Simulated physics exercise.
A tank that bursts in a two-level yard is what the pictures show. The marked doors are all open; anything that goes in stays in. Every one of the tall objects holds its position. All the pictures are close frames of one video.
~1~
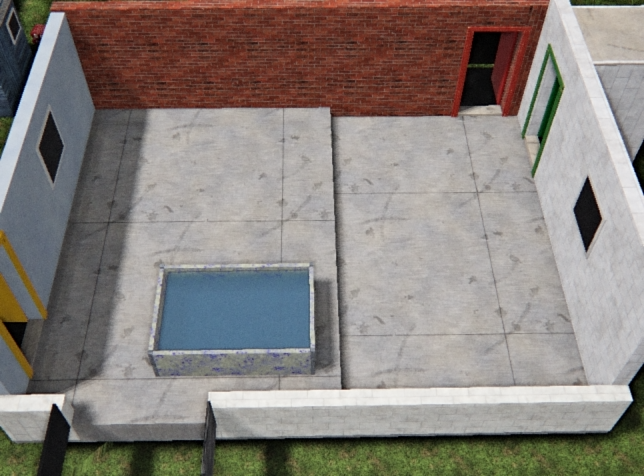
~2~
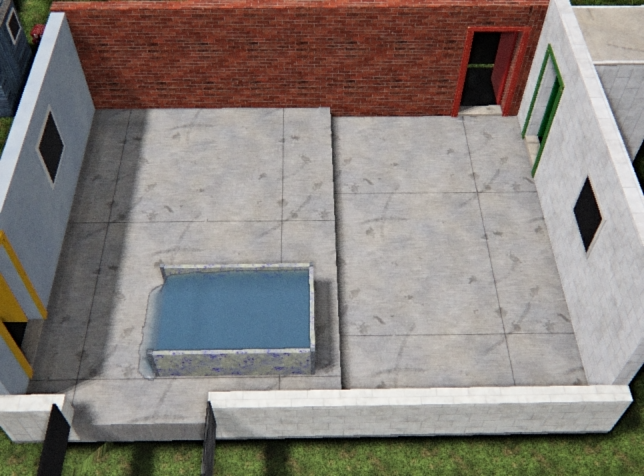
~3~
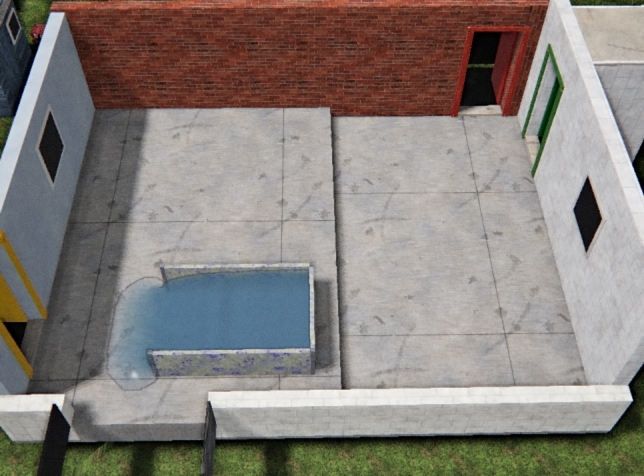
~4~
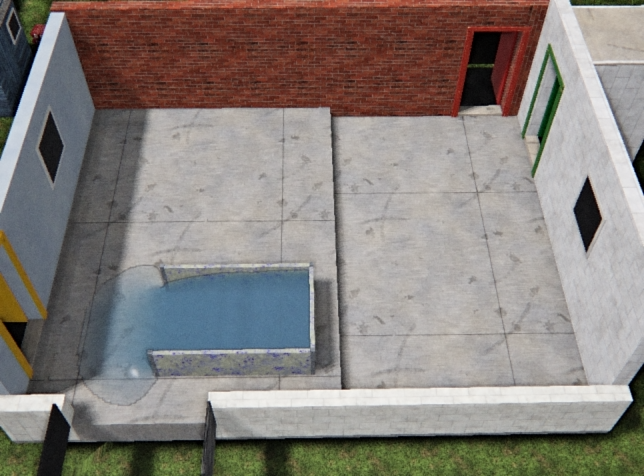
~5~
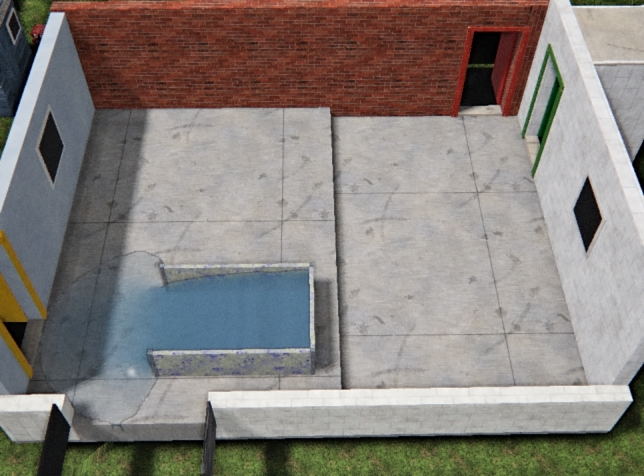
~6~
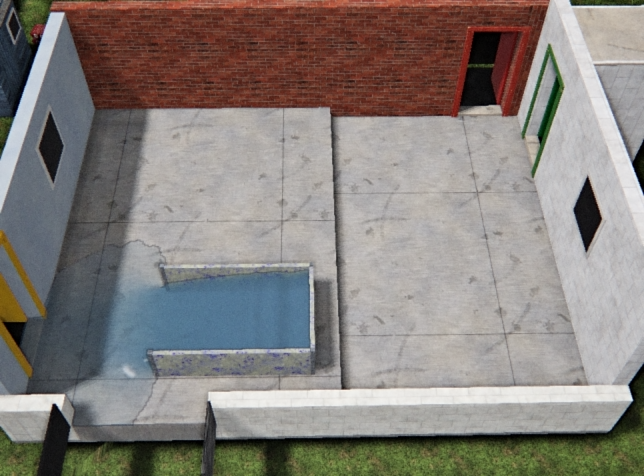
Water burst out of the left side of a raised tank in a walled concrete yard, spreading across the floor toward the yellow-framed doorway on the left while the walls stayed put.
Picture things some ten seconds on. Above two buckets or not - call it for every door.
Yellow door: Above two buckets; red door: Not above two buckets; green door: Not above two buckets.
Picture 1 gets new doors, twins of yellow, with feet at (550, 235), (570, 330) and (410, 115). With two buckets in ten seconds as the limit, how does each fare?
Sure - the first stays short, the second stays short, the third stays short.
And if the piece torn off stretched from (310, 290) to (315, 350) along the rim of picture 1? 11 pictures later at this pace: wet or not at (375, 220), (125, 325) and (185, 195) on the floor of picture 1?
In the order given: Untouched, untouched and untouched.
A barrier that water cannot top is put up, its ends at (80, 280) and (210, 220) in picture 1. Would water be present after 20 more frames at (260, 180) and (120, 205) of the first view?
First spot parched, second spot submerged.
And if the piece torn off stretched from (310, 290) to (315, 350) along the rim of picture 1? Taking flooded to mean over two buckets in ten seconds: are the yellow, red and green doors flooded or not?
The yellow door ends up below, the red door ends up above, and the green door ends up below.
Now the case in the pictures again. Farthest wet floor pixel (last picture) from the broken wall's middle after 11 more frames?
Somewhere near (86, 150).
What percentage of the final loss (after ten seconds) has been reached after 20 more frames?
It comes to around 60 per cent.
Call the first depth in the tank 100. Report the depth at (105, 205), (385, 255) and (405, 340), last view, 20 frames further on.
The three come to some 10, 0 and 0 per cent respectively.
A moment on, water covers 10 % of the floor; the yellow door far over two buckets in, the red door not reached, the green door not reached.
Next, water covers 15 % of the floor; the yellow door far over two buckets in, the red door not reached, the green door not reached.
Then, water covers 25 % of the floor; the yellow door far over two buckets in, the red door not reached, the green door not reached.
Later, water covers 40 % of the floor; the yellow door far over two buckets in, the red door not reached, the green door not reached.
In the end, water covers 65 % of the floor; the yellow door far over two buckets in, the red door wet at the sill, nothing in, the green door wet at the sill, nothing in.
